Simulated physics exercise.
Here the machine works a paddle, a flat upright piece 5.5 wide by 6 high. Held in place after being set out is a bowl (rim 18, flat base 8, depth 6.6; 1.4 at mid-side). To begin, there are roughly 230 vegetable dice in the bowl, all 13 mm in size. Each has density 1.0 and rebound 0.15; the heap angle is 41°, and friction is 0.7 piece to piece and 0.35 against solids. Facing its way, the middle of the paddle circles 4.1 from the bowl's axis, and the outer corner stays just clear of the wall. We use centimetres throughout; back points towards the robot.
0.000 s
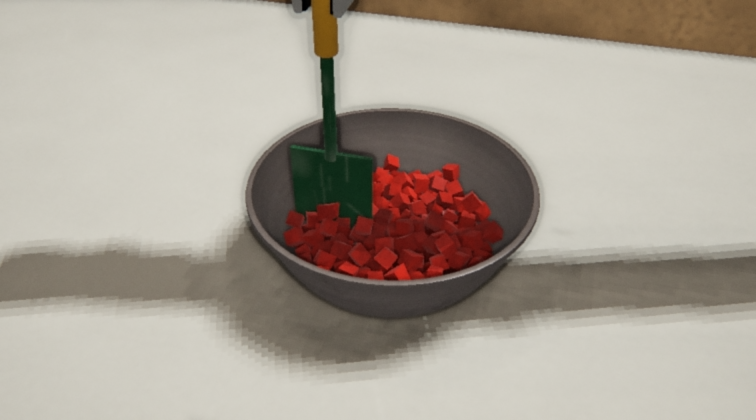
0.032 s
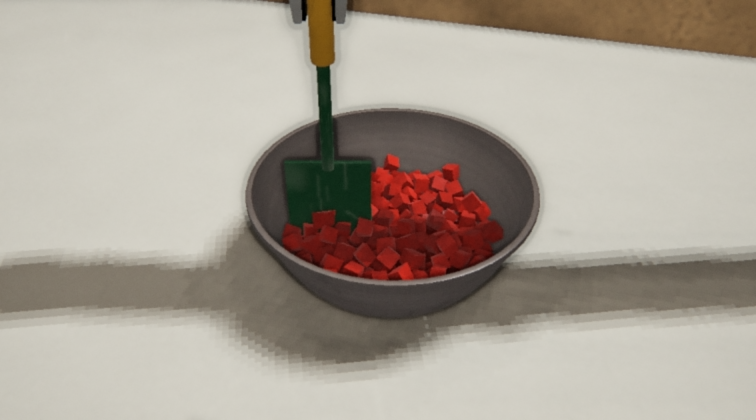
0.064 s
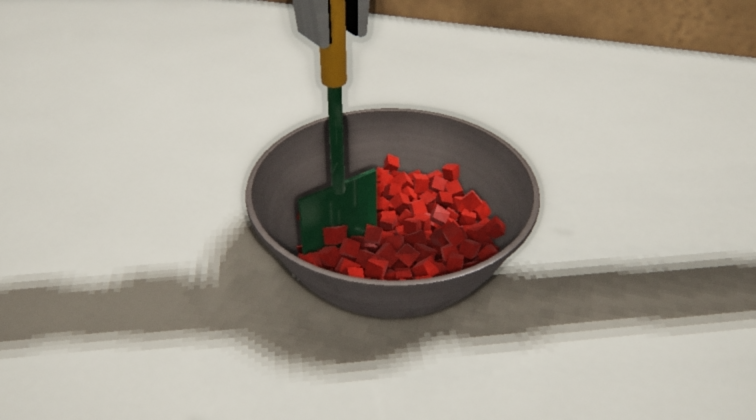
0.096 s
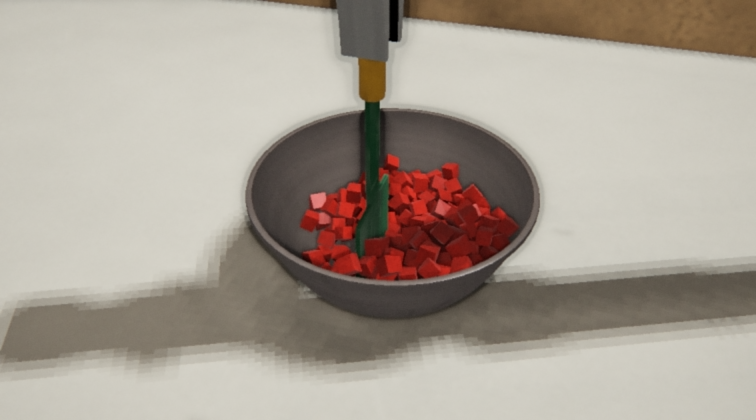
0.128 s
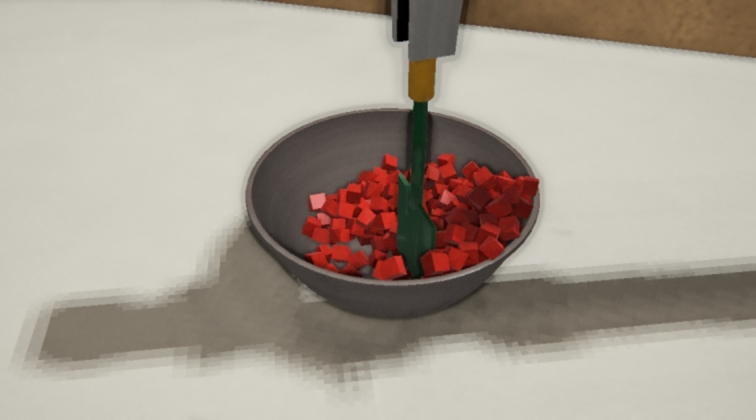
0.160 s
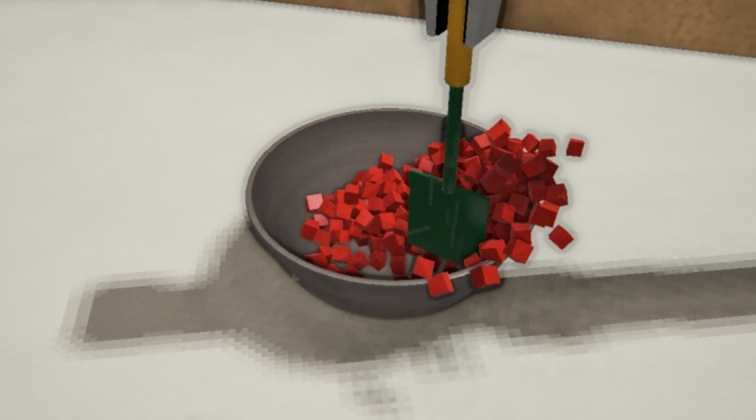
At first, a green paddle with an orange handle, held by a machine, stands at the left side of a grey bowl of small red cubes. It turns and sweeps rightward through the cubes, heaping them against the right side, until some fly out over the rim.
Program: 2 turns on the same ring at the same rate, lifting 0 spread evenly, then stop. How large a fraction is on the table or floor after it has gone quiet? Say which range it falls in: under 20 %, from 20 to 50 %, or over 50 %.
It falls over 50 %.
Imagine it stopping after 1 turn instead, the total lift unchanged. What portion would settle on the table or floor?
Then about 50 per cent.
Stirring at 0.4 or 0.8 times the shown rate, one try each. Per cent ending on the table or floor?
Some 25 and 60 per cent.
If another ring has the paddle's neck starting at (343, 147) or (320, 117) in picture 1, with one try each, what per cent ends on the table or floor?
Near 65 and 50 in a hundred, one try each.
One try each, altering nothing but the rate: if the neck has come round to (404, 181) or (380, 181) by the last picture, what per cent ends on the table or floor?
Some 55 and 45 per cent respectively.
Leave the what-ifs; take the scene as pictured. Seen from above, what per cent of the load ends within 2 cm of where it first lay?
Around 5 in a hundred.
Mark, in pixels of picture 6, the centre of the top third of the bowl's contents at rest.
Centre of top third: Approx. (394, 267).
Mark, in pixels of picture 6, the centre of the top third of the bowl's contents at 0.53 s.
Estimated centre: (459, 143).
By 0.35 s, 15° round, highest piece 10 above the table; 128 in the bowl, 42 on the table or floor, 56 in flight or on the tool.
By 0.53 s, 230° round, highest piece 9 above the table; 127 on the table or floor, 77 in the bowl, 22 in flight or on the tool.
By 0.82 s, 0° round, highest piece 4 above the table; 164 on the table or floor, 62 in the bowl.
By 1.52 s, 0° round, highest piece 3 above the table; 164 on the table or floor, 62 in the bowl.
Final count, 164 on the table or floor, 62 in the bowl. That is 73 % on the table or floor.
